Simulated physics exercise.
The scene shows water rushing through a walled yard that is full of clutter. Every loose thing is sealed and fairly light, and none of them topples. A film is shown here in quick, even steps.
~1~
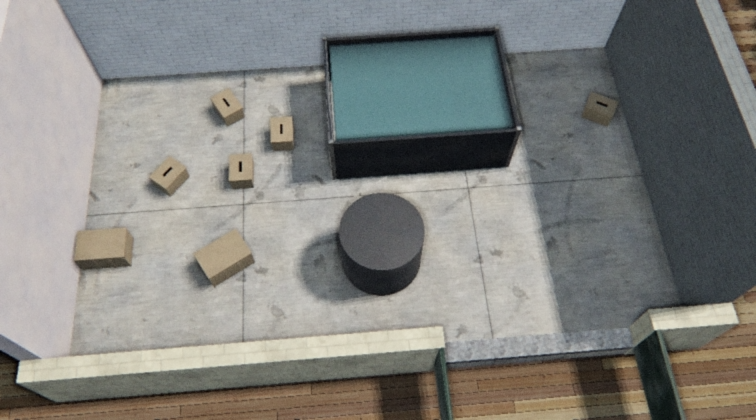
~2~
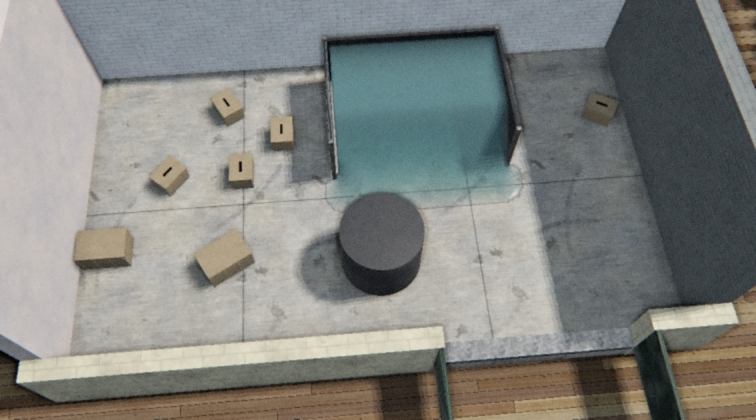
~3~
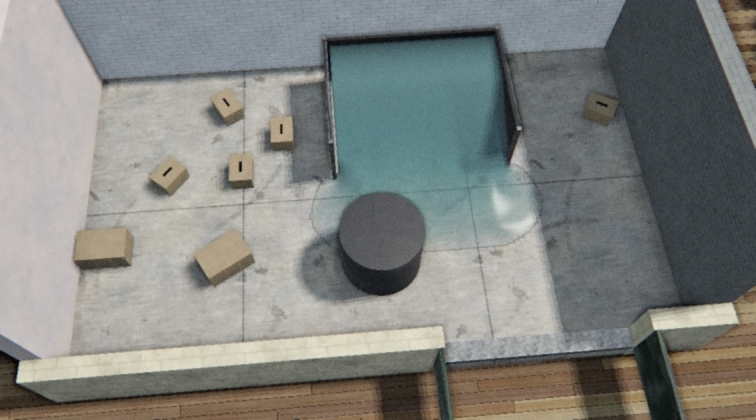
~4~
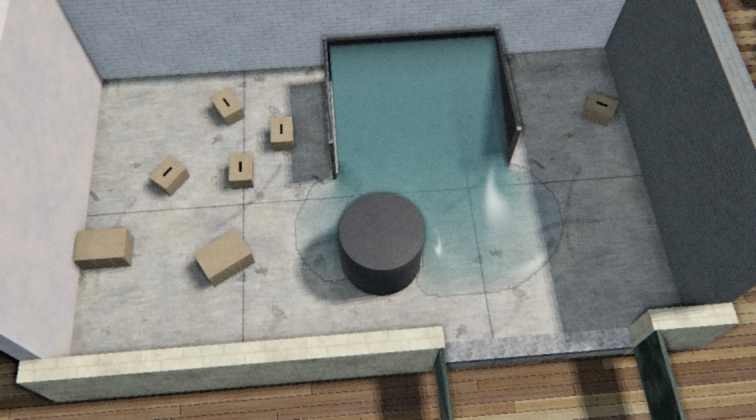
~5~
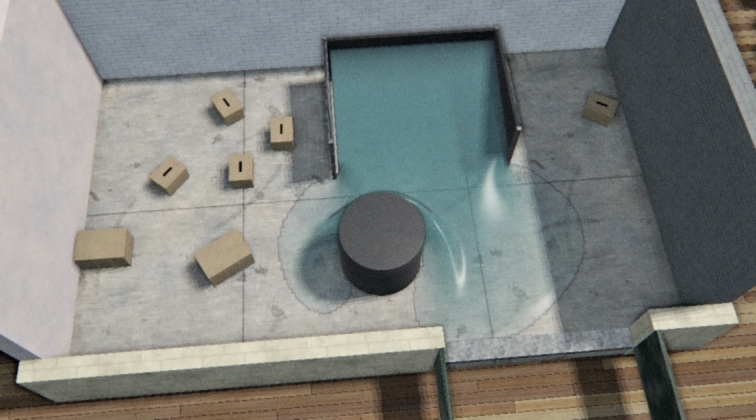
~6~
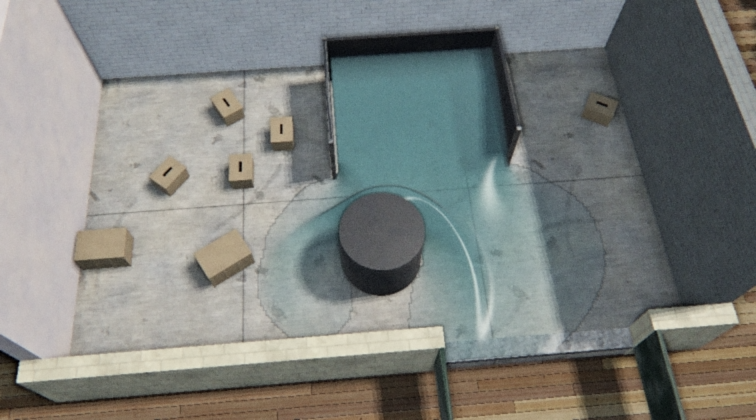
Teal water pours from an open-fronted tank and spreads around a dark cylinder across the floor.
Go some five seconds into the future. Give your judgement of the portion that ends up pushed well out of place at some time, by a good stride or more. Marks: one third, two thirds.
The portion moved well away reaches the top third.
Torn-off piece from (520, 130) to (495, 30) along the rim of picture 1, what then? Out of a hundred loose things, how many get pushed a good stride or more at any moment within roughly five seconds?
Roughly 30 percent.
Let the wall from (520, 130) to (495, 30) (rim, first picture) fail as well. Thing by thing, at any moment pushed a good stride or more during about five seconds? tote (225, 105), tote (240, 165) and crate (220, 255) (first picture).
First covers that distance, second stays short of it, third stays short of it.
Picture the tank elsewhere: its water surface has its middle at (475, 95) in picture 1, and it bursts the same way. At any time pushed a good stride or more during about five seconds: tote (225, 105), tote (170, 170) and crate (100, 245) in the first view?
First never went far, then displaced far, then never went far.
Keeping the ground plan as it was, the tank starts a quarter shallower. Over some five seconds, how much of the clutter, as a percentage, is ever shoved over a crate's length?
About 70 in every hundred loose things.
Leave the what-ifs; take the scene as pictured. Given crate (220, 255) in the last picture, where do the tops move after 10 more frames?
Roughly (90, 302).
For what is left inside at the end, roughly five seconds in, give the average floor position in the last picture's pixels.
(258, 134).
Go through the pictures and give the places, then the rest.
A tote at (168, 172), on the bottom; a tote at (281, 129), on the bottom; 0 of 7 have shifted, in the first picture.
A tote at (168, 172), on the bottom; a tote at (281, 129) rests on the ground; 0 of 7 have shifted, in the second picture.
A tote at (168, 172) rests on the ground; a tote at (281, 129), on the bottom; 0 of 7 have shifted, in the third picture.
A tote at (168, 172), on the bottom; a tote at (281, 129), on the bottom; 0 of 7 have shifted, in the fourth picture.
A tote at (168, 172) rests on the ground; a tote at (281, 129) rests on the ground; 0 of 7 have shifted, in the fifth picture.
A tote at (168, 172), on the bottom; a tote at (281, 129), on the bottom; 0 of 7 have shifted, in the sixth picture.
A moment on, 0 of 7 are well off their spots; 0 afloat.
Next, 1 of 7 are well off their spots; 2 afloat.
Later, 3 of 7 are well off their spots; 2 afloat.
In the end, 5 of 7 are well off their spots, and 5 have been at some point; 5 afloat.
